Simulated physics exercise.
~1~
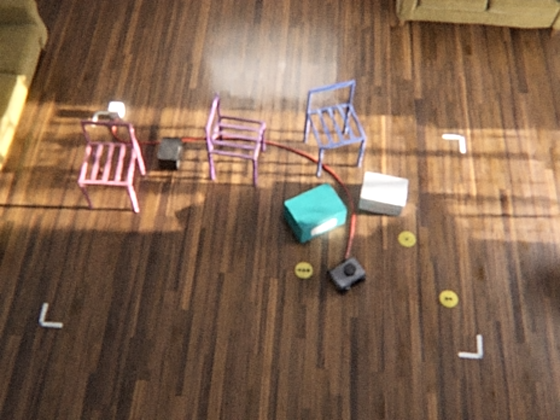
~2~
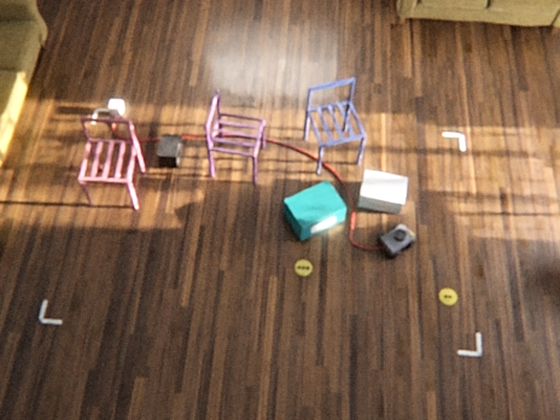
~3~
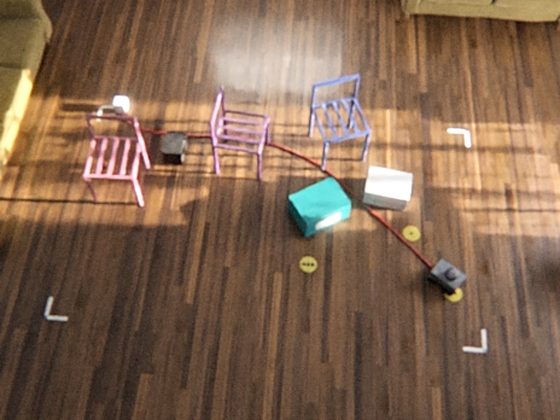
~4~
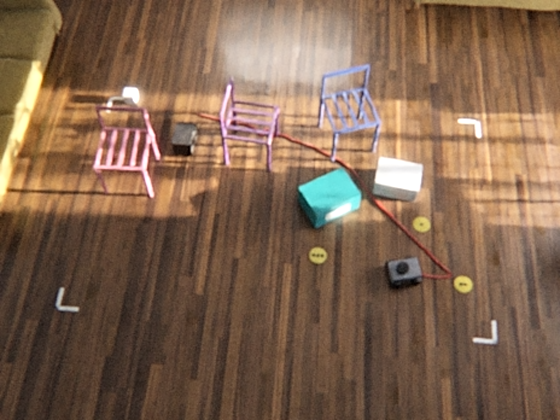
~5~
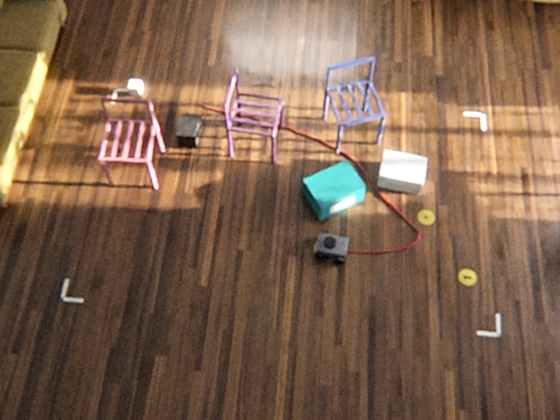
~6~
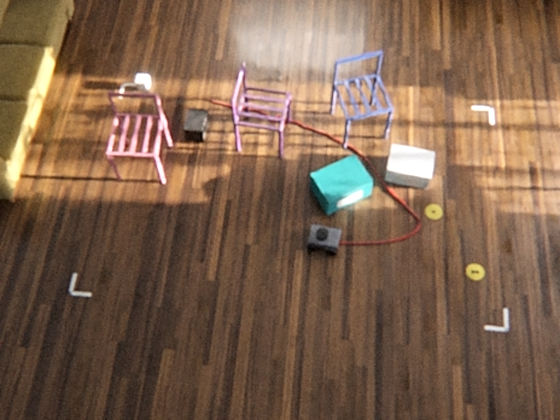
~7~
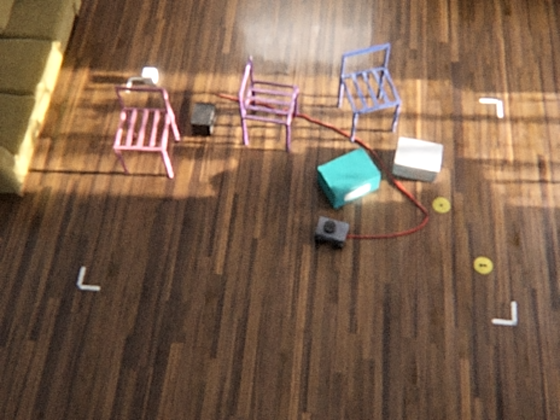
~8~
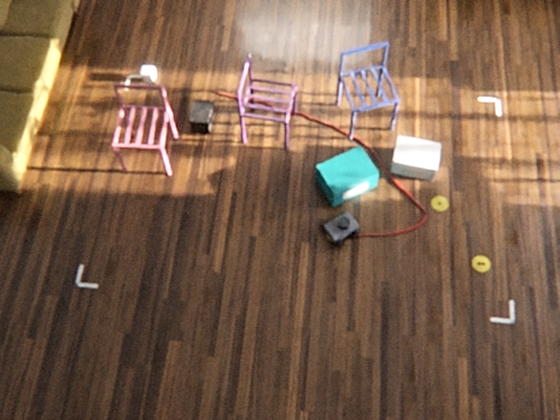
Small dark cart trailing a red lead past chairs and boxes, rolling right between yellow marks, then back left, its plug pulled free.
